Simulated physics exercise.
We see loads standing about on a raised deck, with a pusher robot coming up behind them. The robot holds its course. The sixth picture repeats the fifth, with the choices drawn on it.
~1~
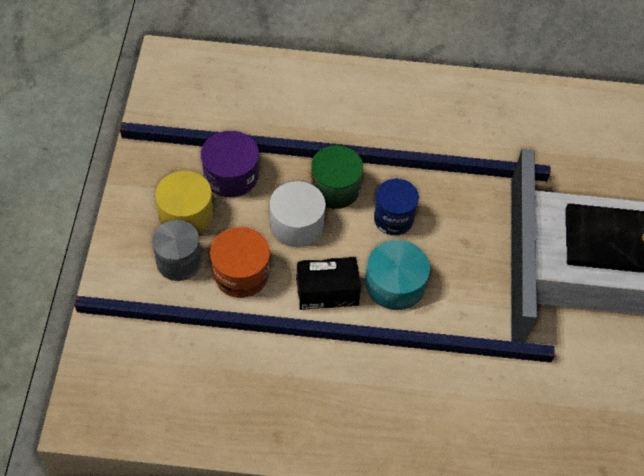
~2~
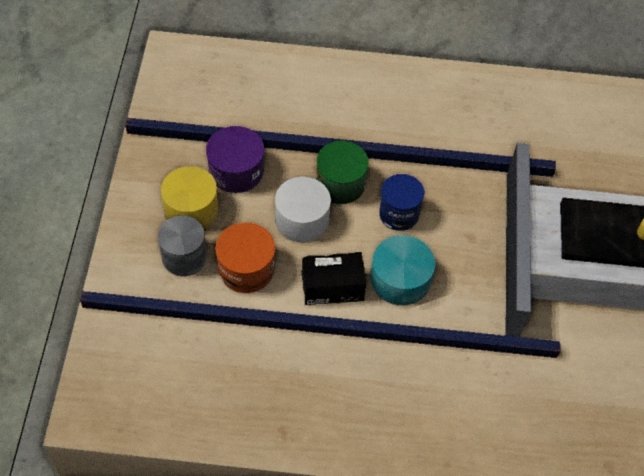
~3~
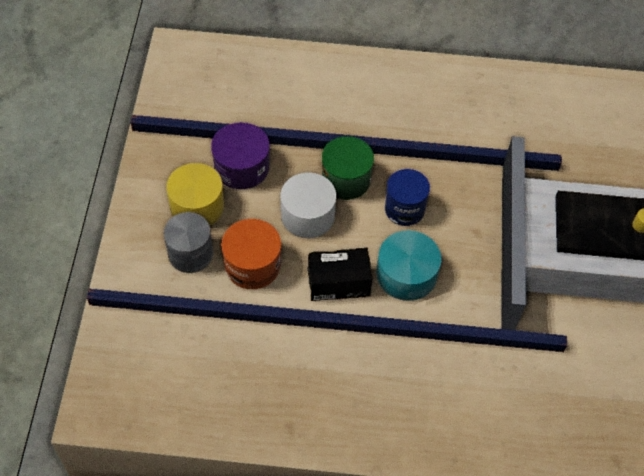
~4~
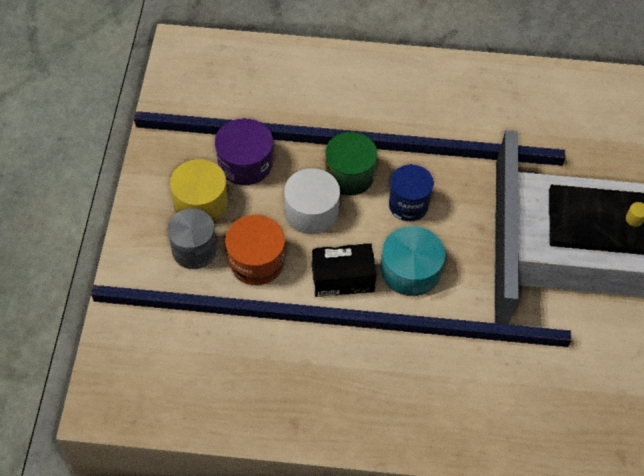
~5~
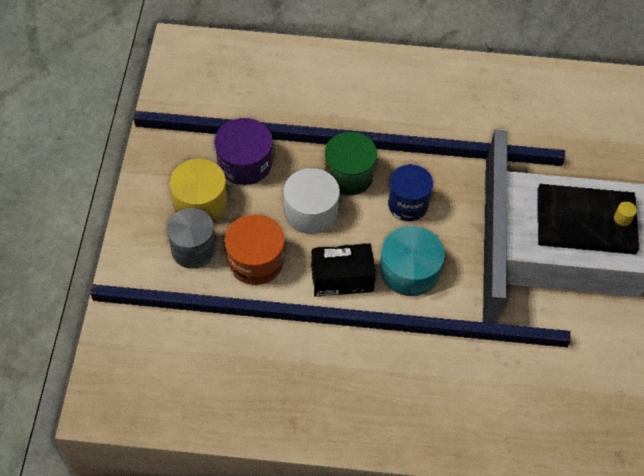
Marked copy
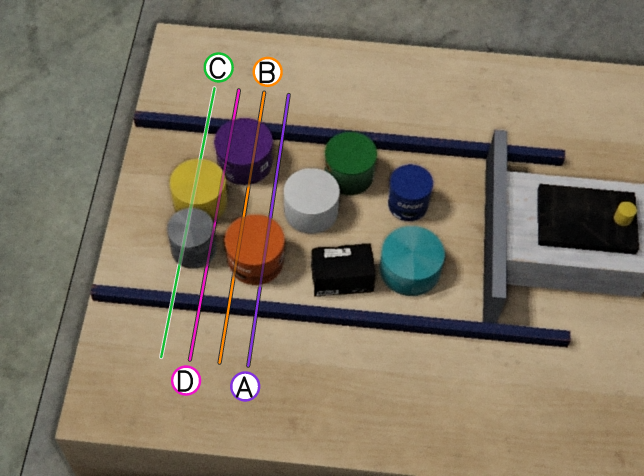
A pale wooden deck above a grey concrete floor, seen from high up at a slant, carries nine small loads between two dark blue rails. Purple, green and blue containers stand along the far side, yellow and white ones mid-deck, and grey, orange, black and turquoise loads nearer. From the right, a robot's grey pusher plate slides slowly left while the view shifts slightly, the loads staying put.
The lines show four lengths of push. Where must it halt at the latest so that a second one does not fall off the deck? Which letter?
Up to line B.
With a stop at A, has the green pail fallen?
By then, no.
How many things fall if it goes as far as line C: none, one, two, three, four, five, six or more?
In all, four.
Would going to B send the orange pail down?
No.
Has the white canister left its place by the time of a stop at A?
By then, yes.
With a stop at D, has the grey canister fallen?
By then, yes.
On the copy, A at (270, 219); B at (244, 217); C at (190, 212); D at (216, 214).
On B. First, robot (487, 208); black parcel (307, 273); turquoise canister (364, 253).
Then, robot (395, 199); grey canister (142, 229); yellow canister (187, 192).
Finally, robot (326, 193); grey canister (109, 226); yellow canister (122, 186); none fallen.
By contrast, A is within the limit but short; C drops four; D drops two.
